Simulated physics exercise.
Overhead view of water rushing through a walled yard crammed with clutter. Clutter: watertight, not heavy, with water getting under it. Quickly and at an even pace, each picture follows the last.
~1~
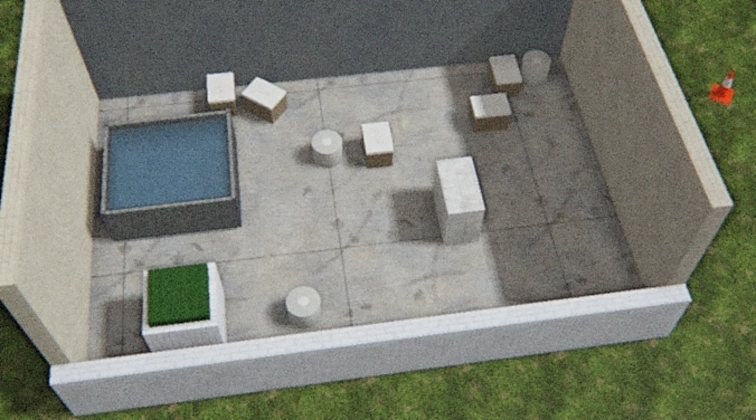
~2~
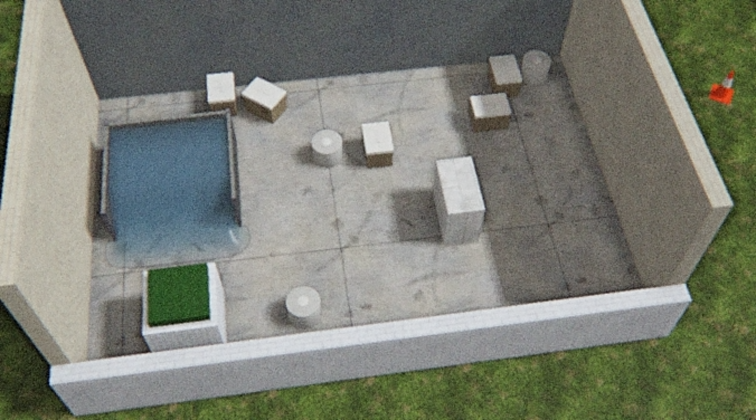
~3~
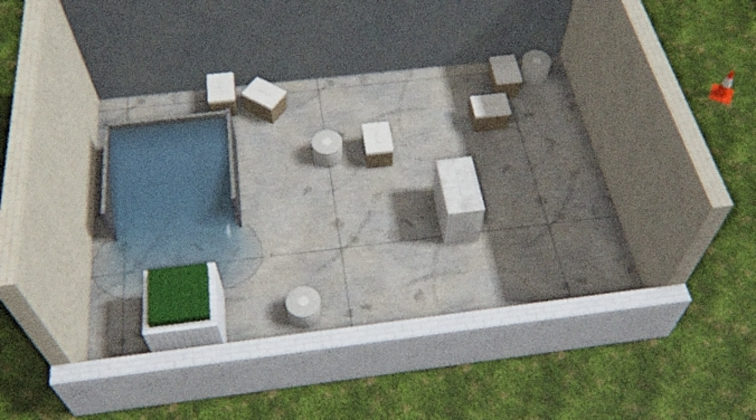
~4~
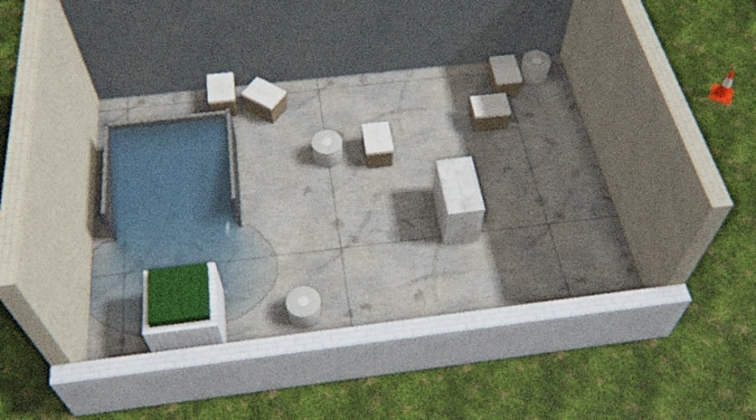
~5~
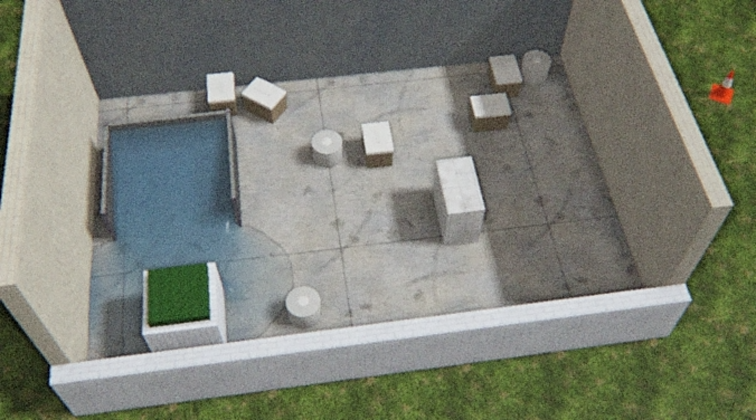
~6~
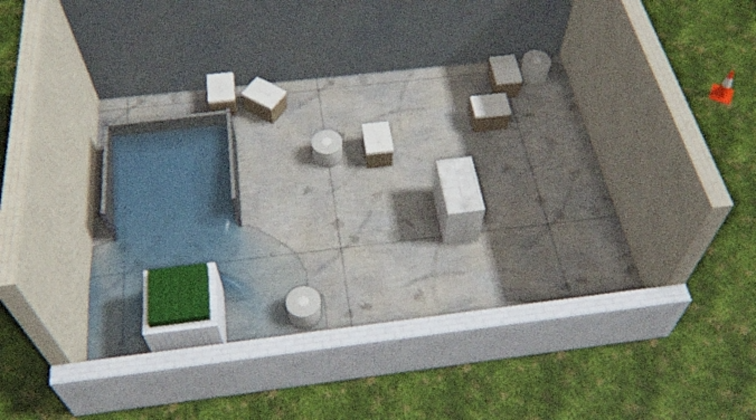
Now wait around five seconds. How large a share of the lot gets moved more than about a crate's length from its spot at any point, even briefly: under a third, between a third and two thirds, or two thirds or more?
The part that gets shoved well aside falls short of a third.
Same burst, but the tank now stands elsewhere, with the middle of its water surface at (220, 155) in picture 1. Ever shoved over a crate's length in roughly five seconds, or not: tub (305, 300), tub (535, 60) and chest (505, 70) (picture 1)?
The three, one by one: Past that mark, short of that and short of that.
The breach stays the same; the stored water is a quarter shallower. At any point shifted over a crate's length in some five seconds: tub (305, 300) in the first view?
Well, as it turns out: Made it that far.
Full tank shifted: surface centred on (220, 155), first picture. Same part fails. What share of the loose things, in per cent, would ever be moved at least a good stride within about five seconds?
By my reckoning, about 10 per cent.
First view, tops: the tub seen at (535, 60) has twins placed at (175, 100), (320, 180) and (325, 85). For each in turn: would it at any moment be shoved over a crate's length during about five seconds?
In sequence: Hardly budges; hardly budges; hardly budges.
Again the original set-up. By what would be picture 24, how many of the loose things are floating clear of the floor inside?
You get 1.
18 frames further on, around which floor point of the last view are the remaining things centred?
It comes out somewhere near (416, 132).
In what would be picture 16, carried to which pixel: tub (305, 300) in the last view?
(458, 300), roughly.
A moment on, 0 of 8 are well off their spots; 0 afloat.
Next, 1 of 8 are well off their spots; 0 afloat.
Later, 1 of 8 are well off their spots; 1 afloat.
In the end, 1 of 8 are well off their spots, and 1 have been at some point; 1 afloat.
